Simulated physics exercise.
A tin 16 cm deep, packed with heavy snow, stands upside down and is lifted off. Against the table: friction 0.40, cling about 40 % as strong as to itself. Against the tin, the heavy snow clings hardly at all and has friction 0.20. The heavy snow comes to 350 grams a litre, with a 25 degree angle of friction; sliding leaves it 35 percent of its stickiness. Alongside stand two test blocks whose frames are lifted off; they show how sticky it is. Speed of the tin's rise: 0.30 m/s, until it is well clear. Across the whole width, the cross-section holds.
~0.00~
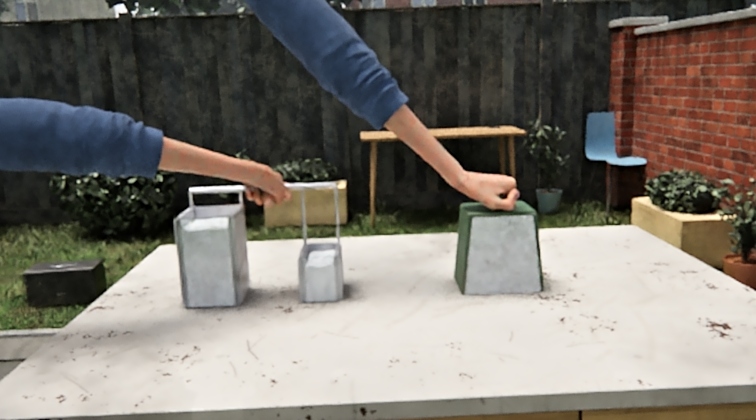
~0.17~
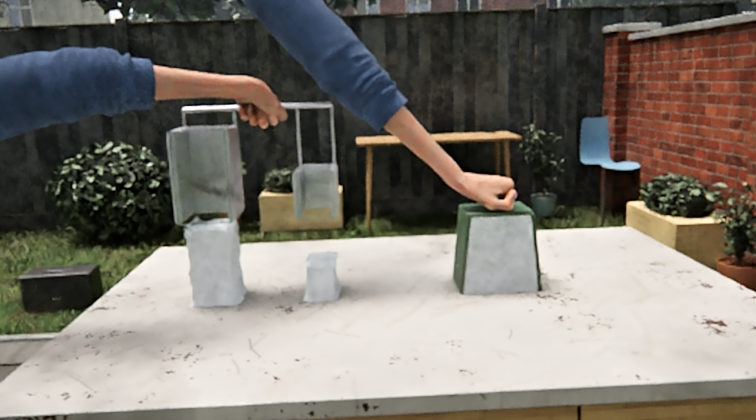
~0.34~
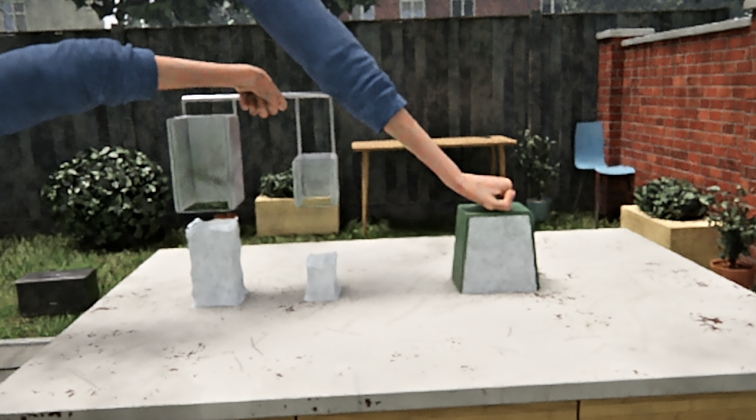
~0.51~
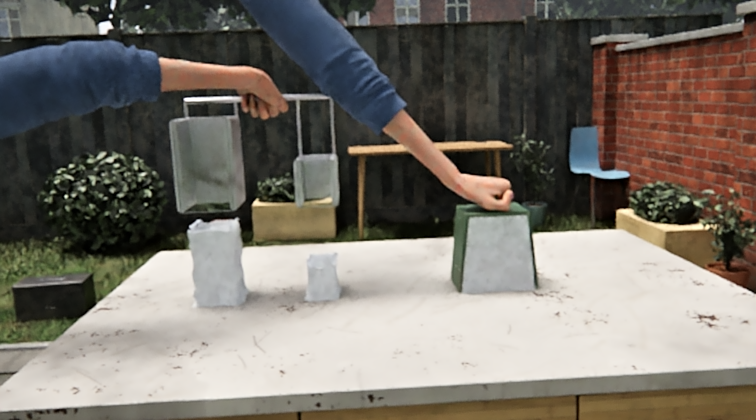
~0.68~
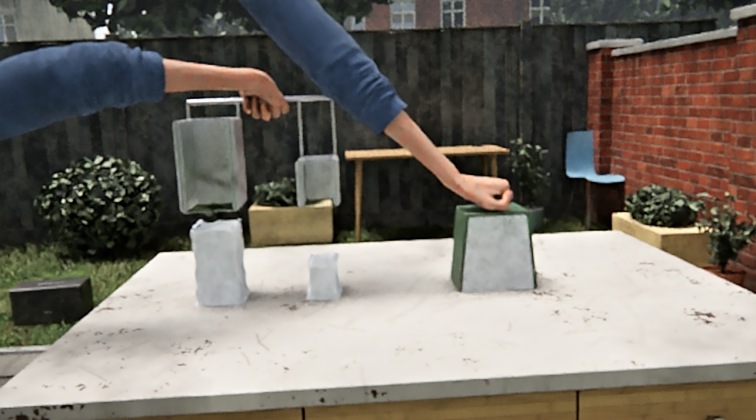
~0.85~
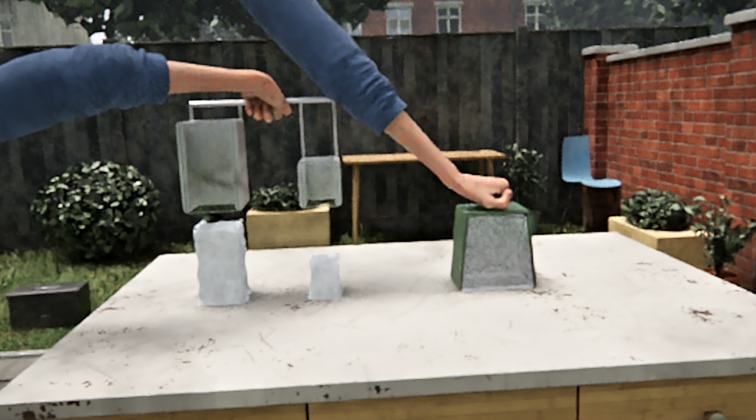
A hand lifts two clear casings off white blocks while another grips a green tin.
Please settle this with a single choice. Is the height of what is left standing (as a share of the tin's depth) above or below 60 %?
The height of what is left standing (as a share of the tin's depth) comes out above.
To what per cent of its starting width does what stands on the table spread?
Some 90 %.
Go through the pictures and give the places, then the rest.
In the first picture, top corner of the tin at (533, 215), not yet moved; highest point of the heavy snow at (530, 216); test blocks 17 cm, 7.8 cm high (left to right).
In the second picture, top corner of the tin at (531, 215), not yet moved; highest point of the heavy snow at (527, 216); test blocks 17 cm, 7.8 cm high (left to right).
In the third picture, top corner of the tin at (529, 215), not yet moved; highest point of the heavy snow at (525, 216); test blocks 17 cm, 7.8 cm high (left to right).
In the fourth picture, top corner of the tin at (527, 215), not yet moved; highest point of the heavy snow at (524, 216); test blocks 17 cm, 7.8 cm high (left to right).
In the fifth picture, top corner of the tin at (526, 215), not yet moved; highest point of the heavy snow at (523, 216); test blocks 17 cm, 7.8 cm high (left to right).
In the sixth picture, top corner of the tin at (526, 213), moved 4 mm; highest point of the heavy snow at (478, 218); test blocks 17 cm, 7.8 cm high (left to right).
By 1.14 s, the tin is up by 8.7 cm.
By 1.47 s, the tin is up by 19 cm; what stands on the table is 99 % of the tin's depth.
By 1.81 s, the tin is up by 28 cm; what stands on the table is 99 % of the tin's depth.
By 2.15 s, the tin is up by 28 cm; what stands on the table is 99 % of the tin's depth.
By 2.25 s, at the end, the tin is up by 28 cm; what stands on the table is 99 % of the tin's depth.
